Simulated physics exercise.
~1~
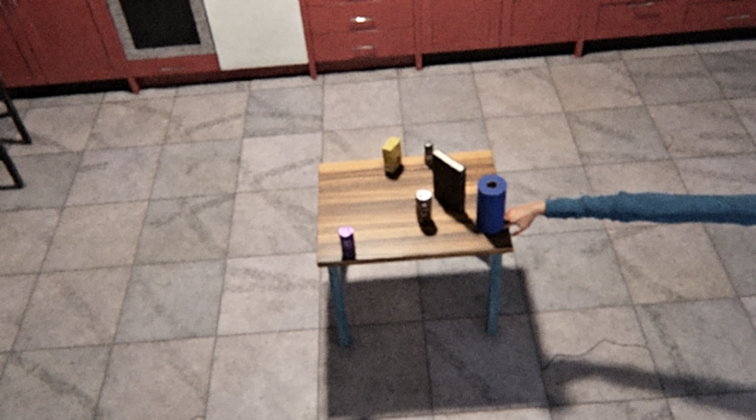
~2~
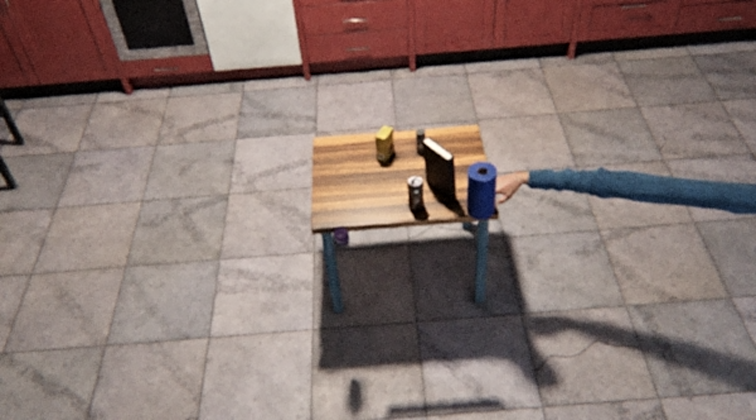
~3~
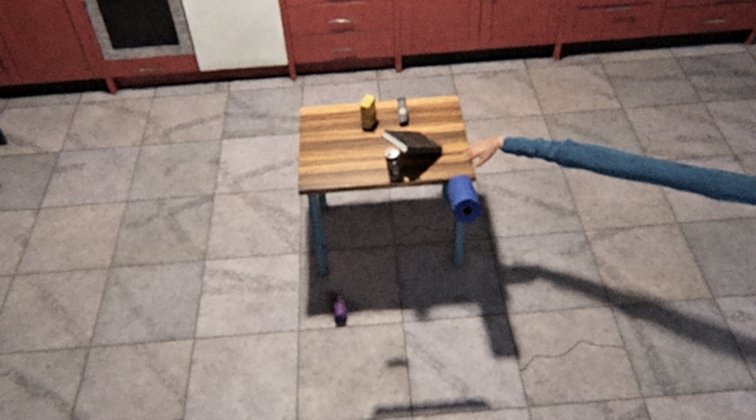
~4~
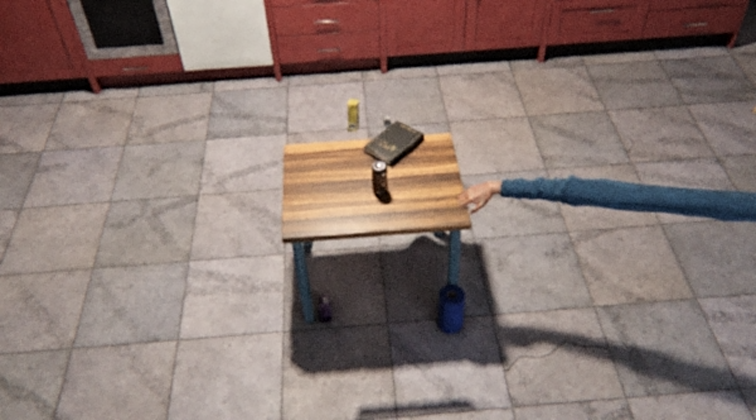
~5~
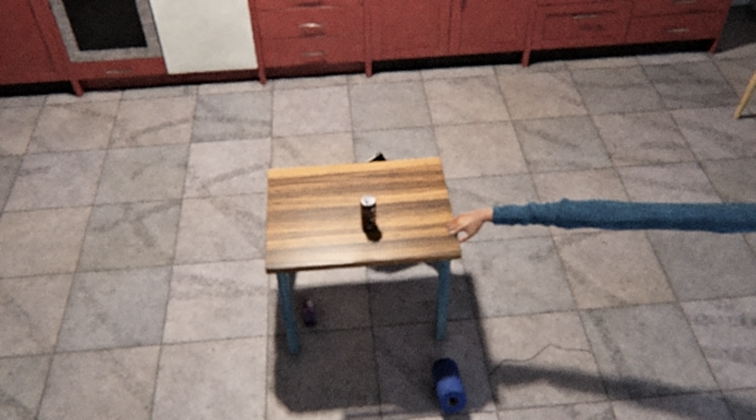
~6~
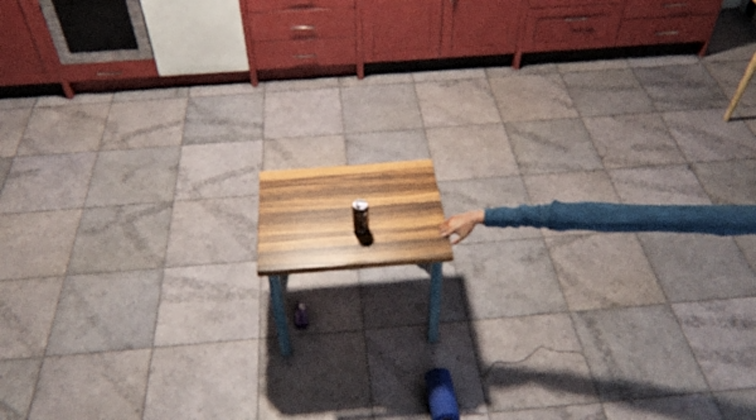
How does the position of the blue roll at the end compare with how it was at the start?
At the start the blue roll stands upright on the near right part of the table. At the end it lies on its side on the floor, near the table's front right leg.
